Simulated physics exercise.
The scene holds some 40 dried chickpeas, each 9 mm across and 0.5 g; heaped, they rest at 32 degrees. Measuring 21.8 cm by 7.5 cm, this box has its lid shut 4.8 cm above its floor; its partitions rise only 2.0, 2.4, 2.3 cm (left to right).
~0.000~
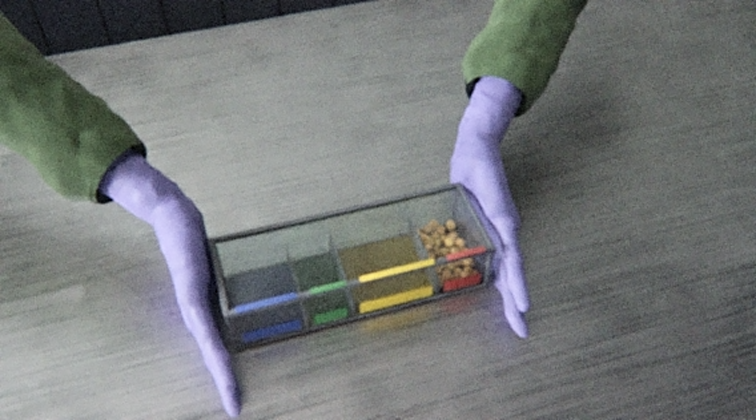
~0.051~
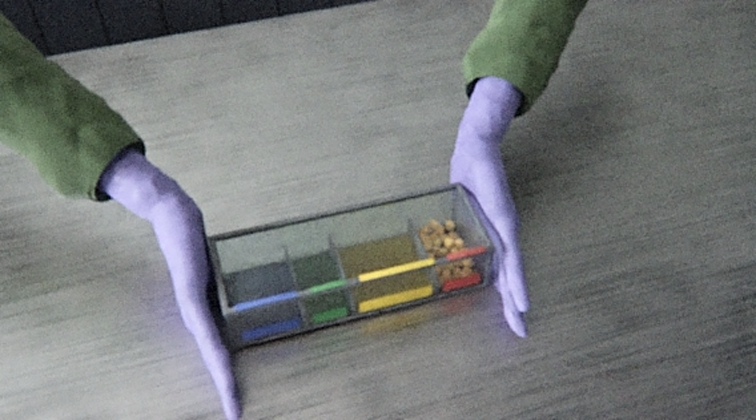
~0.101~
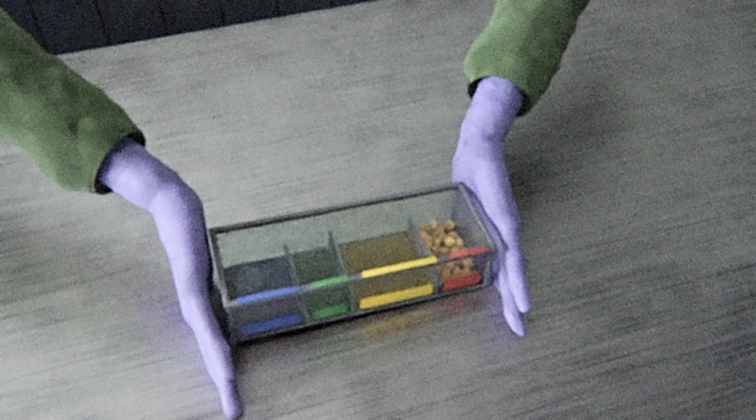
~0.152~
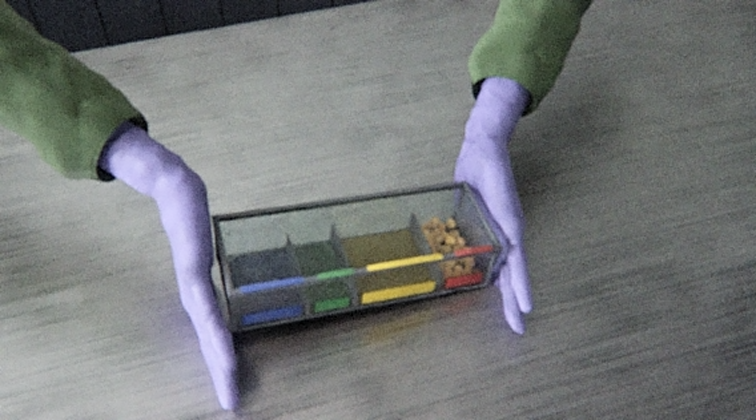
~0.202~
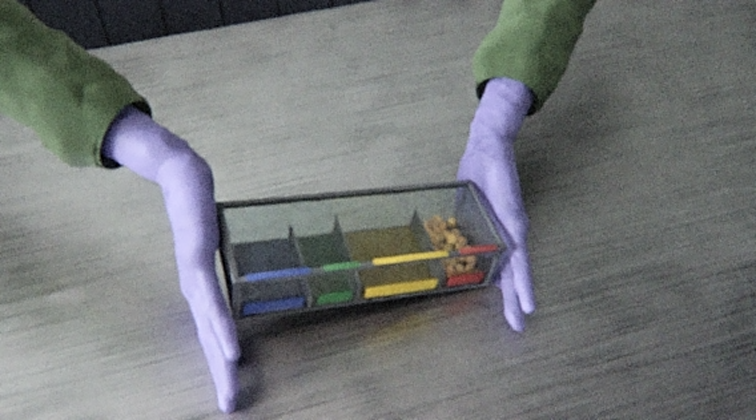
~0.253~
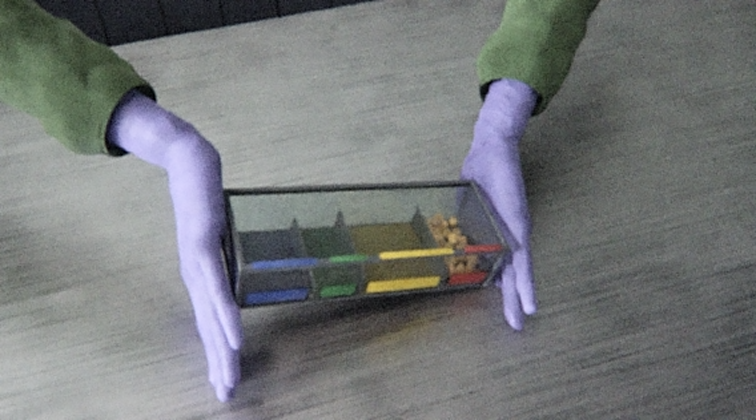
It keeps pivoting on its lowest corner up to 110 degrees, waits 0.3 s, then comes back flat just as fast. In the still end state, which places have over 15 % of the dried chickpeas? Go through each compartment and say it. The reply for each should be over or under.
For red compartment it is over, for blue compartment it is under, for green compartment it is under, for yellow compartment it is under.
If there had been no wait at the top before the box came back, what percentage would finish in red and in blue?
That would leave red with 100 percent and blue with 0 percent.
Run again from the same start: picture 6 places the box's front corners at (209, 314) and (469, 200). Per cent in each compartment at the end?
Red 0 %, blue 100 %, green 0 %, yellow 0 %.
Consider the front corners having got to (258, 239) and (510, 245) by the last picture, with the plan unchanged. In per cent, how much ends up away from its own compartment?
It would come to roughly 0 percent.
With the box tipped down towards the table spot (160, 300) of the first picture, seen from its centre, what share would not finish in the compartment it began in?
Some 100 per cent.
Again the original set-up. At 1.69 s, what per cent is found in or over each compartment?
Red 100; blue 0; green 0; yellow 0.
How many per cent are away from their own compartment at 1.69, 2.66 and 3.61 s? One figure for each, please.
Taking the three times in turn, it reads 0, 0 and 0.
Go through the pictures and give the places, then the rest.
The first frame shows box tilt 0 degrees, front corners at (229, 312) and (490, 248); red 100 %.
The second frame shows box tilt 1 degrees, front corners at (228, 310) and (490, 248).
The third frame shows box tilt 3 degrees, front corners at (230, 304) and (492, 248), lowest corner right front.
The fourth frame shows box tilt 7 degrees, front corners at (233, 292) and (496, 247), lowest corner right front.
The fifth frame shows box tilt 11 degrees, front corners at (238, 280) and (501, 247), lowest corner right front.
The sixth frame shows box tilt 15 degrees, front corners at (244, 267) and (504, 247), lowest corner right front; red 100 %. Its pace works out near 75 degrees a second.
After 1.69 s, tilt 110 degrees; red 100 %.
After 2.66 s, tilt 56 degrees; red 100 %.
After 3.61 s, tilt 0 degrees; red 100 %.
In the end, at 3.9 s, red 100 %, blue 0 %, green 0 %, yellow 0 %.
